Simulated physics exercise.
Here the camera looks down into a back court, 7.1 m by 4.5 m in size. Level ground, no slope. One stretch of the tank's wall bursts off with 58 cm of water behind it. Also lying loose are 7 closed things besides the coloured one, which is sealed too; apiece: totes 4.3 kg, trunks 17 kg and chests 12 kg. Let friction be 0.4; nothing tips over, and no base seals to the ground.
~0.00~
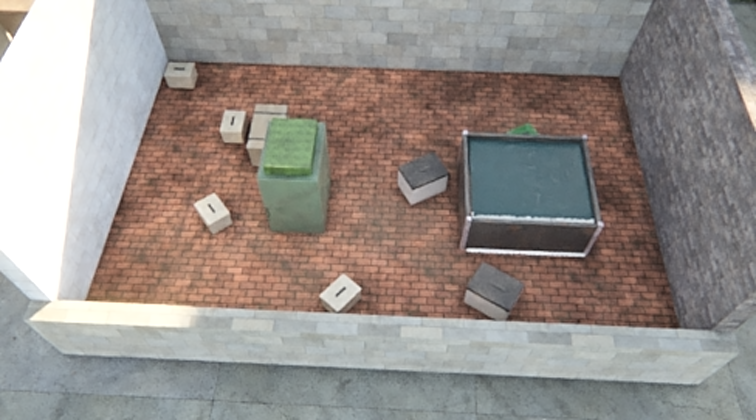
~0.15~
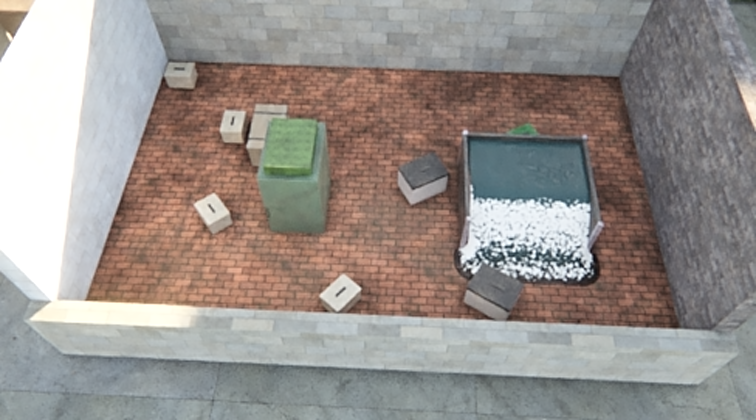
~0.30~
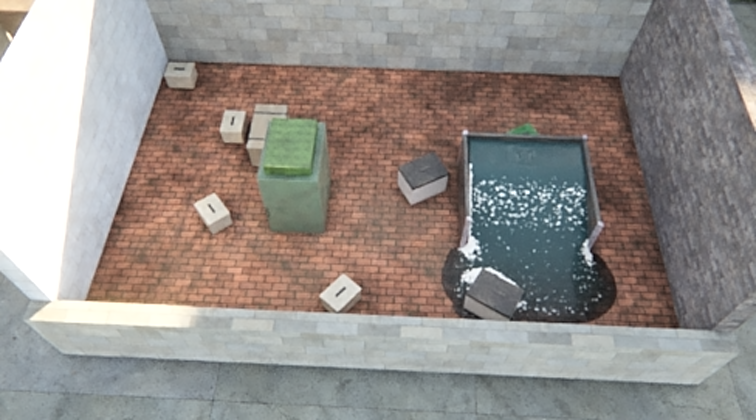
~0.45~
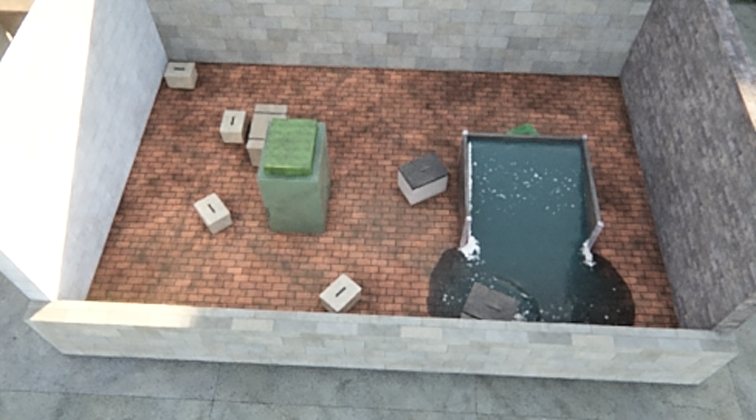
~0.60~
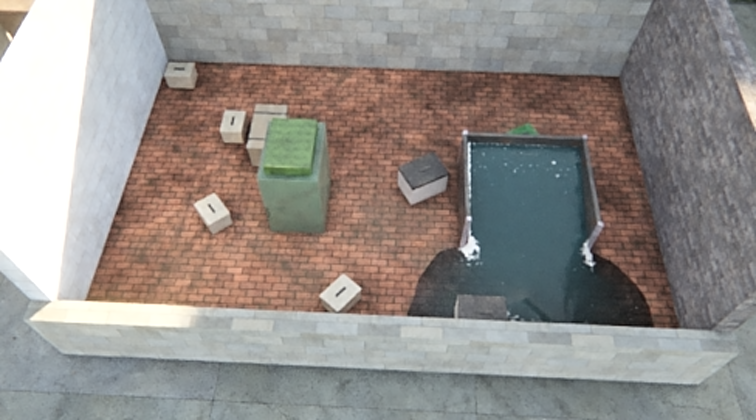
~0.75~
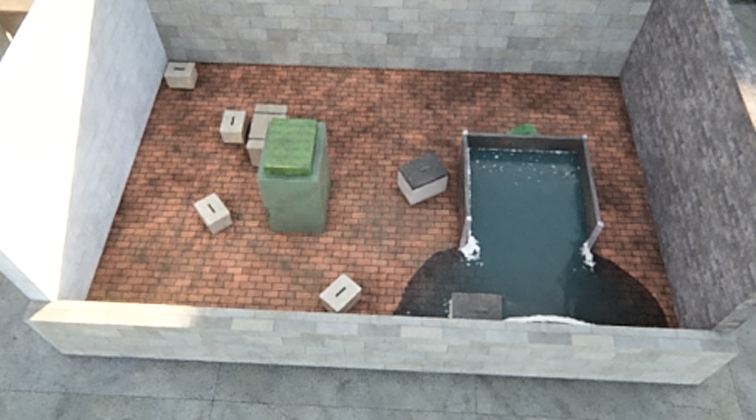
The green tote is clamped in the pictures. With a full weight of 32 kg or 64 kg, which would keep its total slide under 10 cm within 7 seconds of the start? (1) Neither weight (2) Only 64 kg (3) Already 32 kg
Already 32 kg (3).
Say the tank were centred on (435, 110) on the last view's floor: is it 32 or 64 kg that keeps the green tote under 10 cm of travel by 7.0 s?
So then the lighter weight suffices.
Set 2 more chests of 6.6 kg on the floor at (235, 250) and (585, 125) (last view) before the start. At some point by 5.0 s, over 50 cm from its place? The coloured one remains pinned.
In that order: Farther, then farther.
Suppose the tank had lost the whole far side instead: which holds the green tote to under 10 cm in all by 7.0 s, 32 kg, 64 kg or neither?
That way round, neither mass holds.
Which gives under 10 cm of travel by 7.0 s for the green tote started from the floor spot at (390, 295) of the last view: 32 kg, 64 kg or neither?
Looks like the outcome is this: The heavier one is needed.
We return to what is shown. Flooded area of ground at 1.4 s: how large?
About 6.5 m2.
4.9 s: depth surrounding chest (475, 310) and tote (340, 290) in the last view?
Close to 3 and 1 centimetres.
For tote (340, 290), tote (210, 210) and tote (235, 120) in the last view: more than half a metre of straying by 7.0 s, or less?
Above, above, below.
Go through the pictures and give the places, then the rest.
The green tote at (524, 135), on the bottom; water covers 1.9 m2; 0 of 8 have shifted, in the first frame.
The green tote at (524, 135) rests on the ground; water covers 2.7 m2; 0 of 8 have shifted, in the second frame.
The green tote at (524, 135) rests on the ground; water covers 3.5 m2; 1 of 8 have shifted, in the third frame.
The green tote at (524, 135) rests on the ground; 4.6 m2 under water; 1 of 8 have shifted, in the fourth frame.
The green tote at (524, 135), on the bottom; water covers 5.2 m2; 1 of 8 have shifted, in the fifth frame.
The green tote at (524, 135) rests on the ground; water covers 5.5 m2; 1 of 8 have shifted, in the sixth frame.
After 1.4 s the green tote would be 0 cm from its start with 32 kg and 0 cm from its start with 64 kg; 0 cm of water round it then.
After 3.1 s the green tote would be 0 cm from its start with 32 kg and 0 cm from its start with 64 kg; 0 cm of water round it then.
After 4.9 s the green tote would be 0 cm from its start with 32 kg and 0 cm from its start with 64 kg; 0 cm of water round it then.
After 7.0 s the green tote would be 0 cm from its start with 32 kg and 0 cm from its start with 64 kg; 2 cm of water round it then.
